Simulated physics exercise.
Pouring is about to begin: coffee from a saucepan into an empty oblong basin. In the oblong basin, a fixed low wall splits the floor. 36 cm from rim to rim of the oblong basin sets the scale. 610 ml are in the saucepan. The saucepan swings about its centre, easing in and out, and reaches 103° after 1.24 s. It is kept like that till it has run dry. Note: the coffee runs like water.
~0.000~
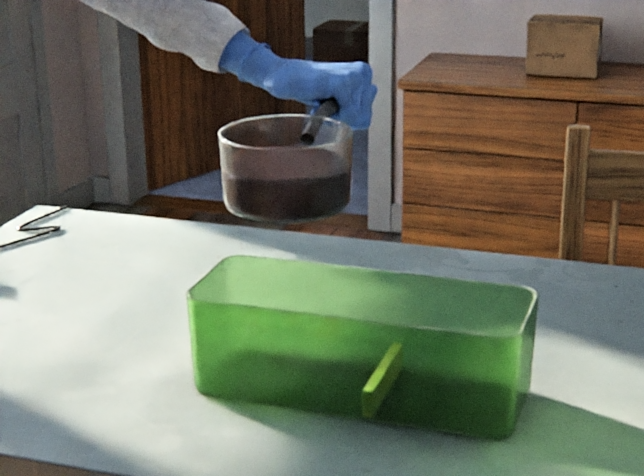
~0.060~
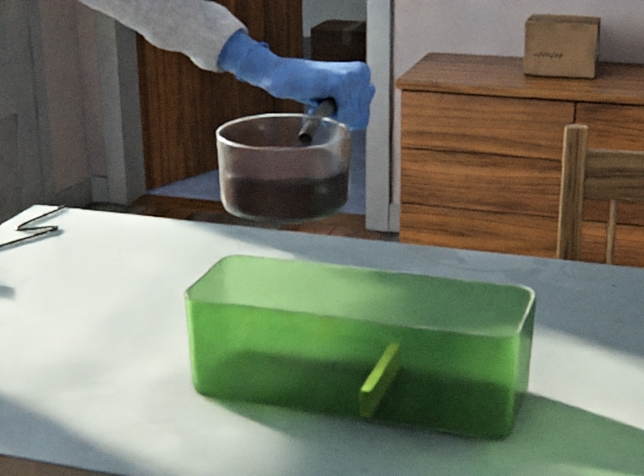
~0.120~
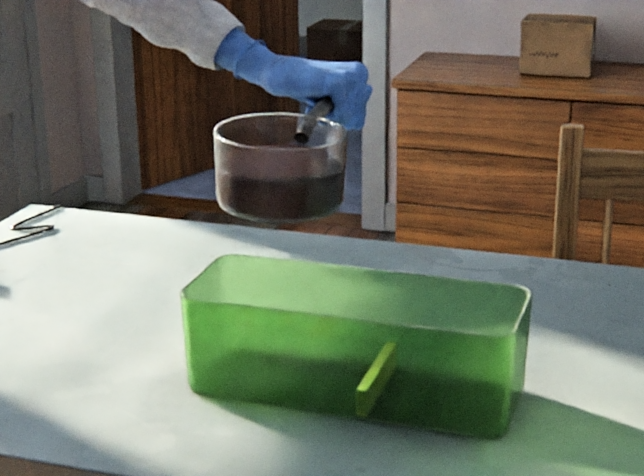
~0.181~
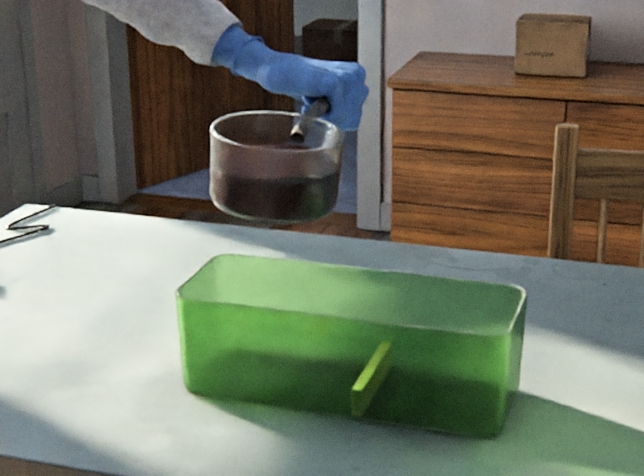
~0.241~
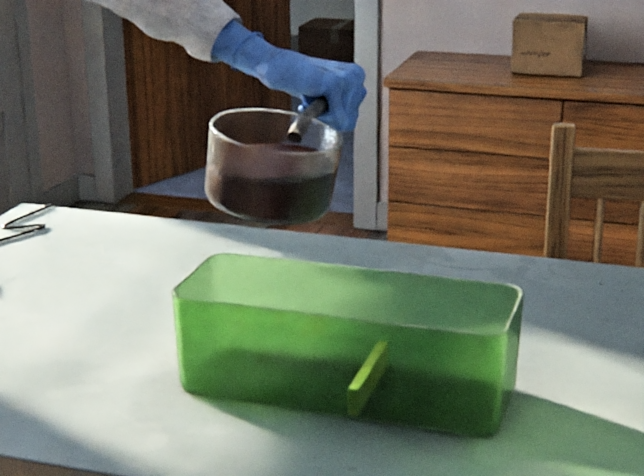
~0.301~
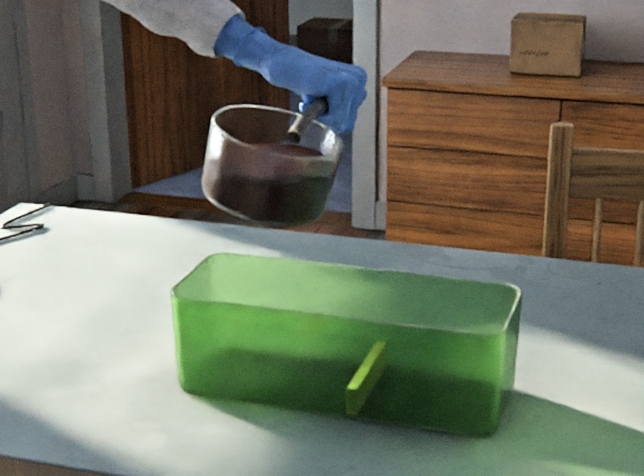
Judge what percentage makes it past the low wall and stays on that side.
Some 65 per cent makes it over and stays.
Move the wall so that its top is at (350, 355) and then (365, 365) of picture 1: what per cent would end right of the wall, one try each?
95 per cent first, 85 per cent second.
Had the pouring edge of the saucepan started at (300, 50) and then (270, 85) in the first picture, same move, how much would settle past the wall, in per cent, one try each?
Some 35 and 10 per cent, in that order.
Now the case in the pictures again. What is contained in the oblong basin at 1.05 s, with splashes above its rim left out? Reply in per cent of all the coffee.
70 per cent or thereabouts.
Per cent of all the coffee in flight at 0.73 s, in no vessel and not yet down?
Near 24 per cent at that moment.
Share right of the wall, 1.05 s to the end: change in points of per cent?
Result: An increase, close to 6.
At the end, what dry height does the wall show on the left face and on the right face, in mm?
Left about 22 mm, right about 10 mm.
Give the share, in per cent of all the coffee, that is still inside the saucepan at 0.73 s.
Around 72 percent.
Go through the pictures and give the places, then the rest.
Tilt 0°; pouring edge (348, 139); surface from (231, 157) to (347, 167); the oblong basin's rim runs from (207, 276) to (530, 315); the wall's top is at (384, 367), in the first frame.
Tilt 1°; pouring edge (346, 139); surface from (229, 156) to (345, 166), in the second frame.
Tilt 2°; pouring edge (343, 140); surface from (226, 155) to (342, 166), in the third frame.
Tilt 5°; pouring edge (340, 144); surface from (220, 154) to (337, 166), in the fourth frame.
Tilt 9°; pouring edge (339, 148); surface from (216, 155) to (334, 166), in the fifth frame.
Tilt 14°; pouring edge (339, 154); surface from (214, 154) to (334, 166), in the sixth frame.
After 0.73 s the tilt is 66° and 72 per cent is still to pour, 1 is left of the wall and 3 right of it.
After 1.05 s the tilt is 97° and 17 per cent is still to pour, 11 is left of the wall and 59 right of it.
After 1.38 s the tilt is 103° and 1 per cent is still to pour, 27 is left of the wall and 69 right of it.
After 1.74 s the tilt is 103° and 0 per cent is still to pour, 35 is left of the wall and 65 right of it.
In the end 35 per cent lies left of the wall, 65 right of it and 0 outside.
